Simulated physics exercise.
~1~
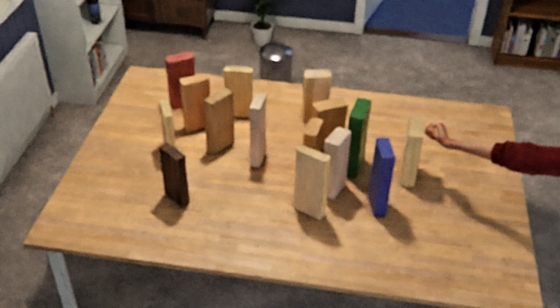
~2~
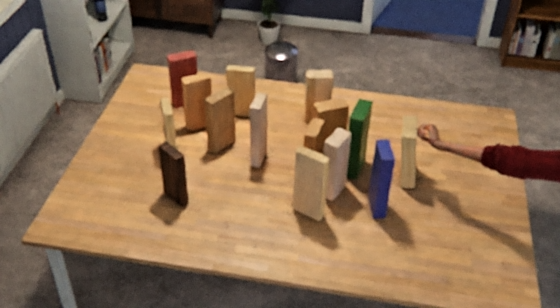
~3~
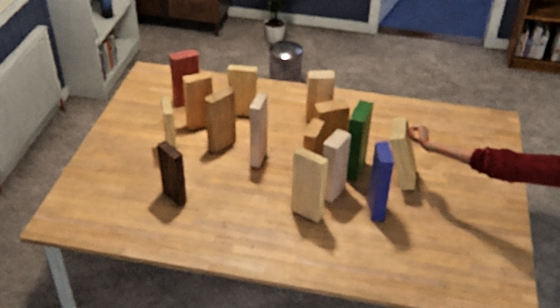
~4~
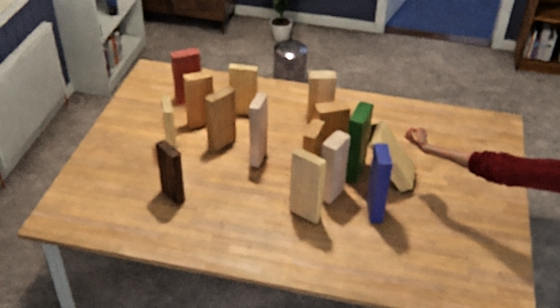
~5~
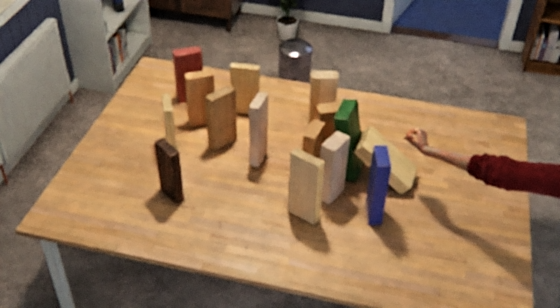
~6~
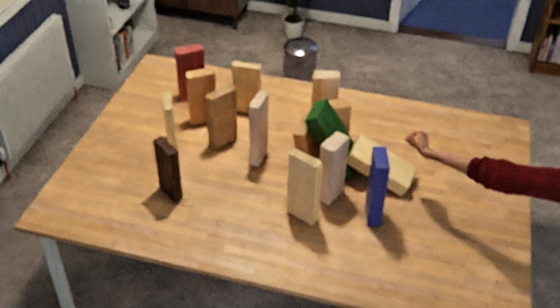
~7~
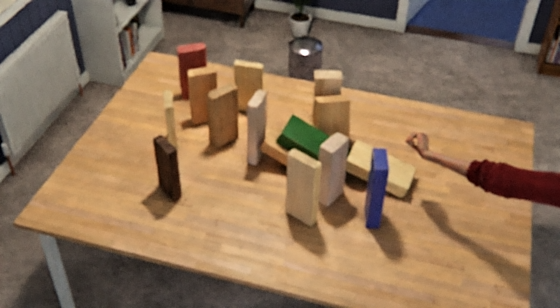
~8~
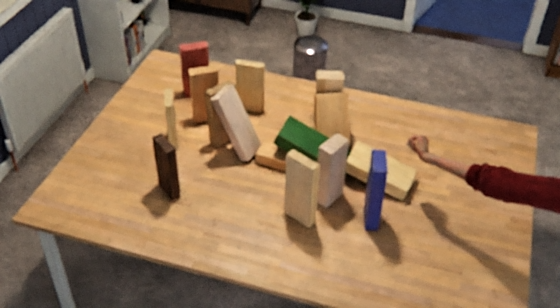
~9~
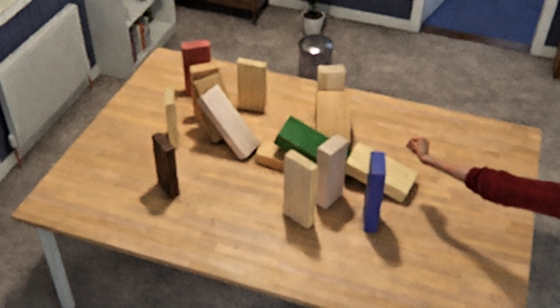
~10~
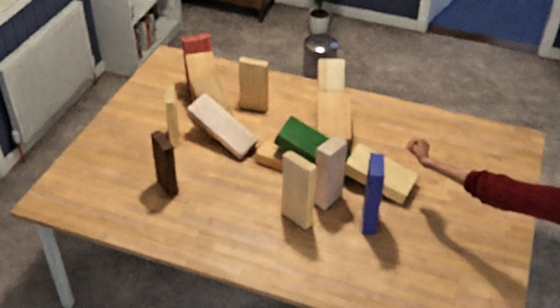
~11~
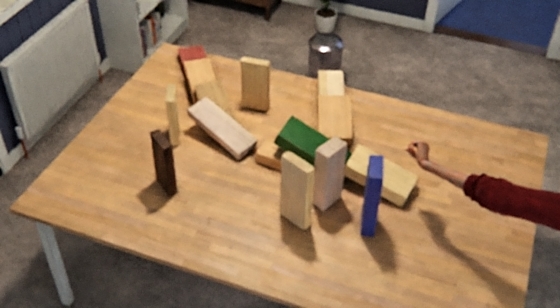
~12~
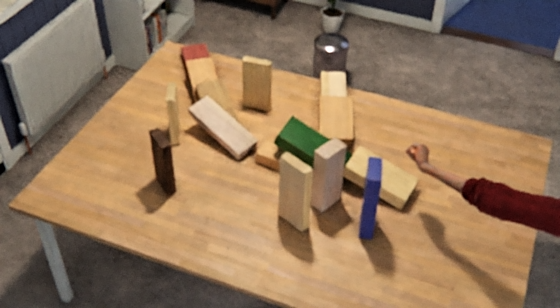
A hand tips a wooden block, toppling the green, several others and finally the red.
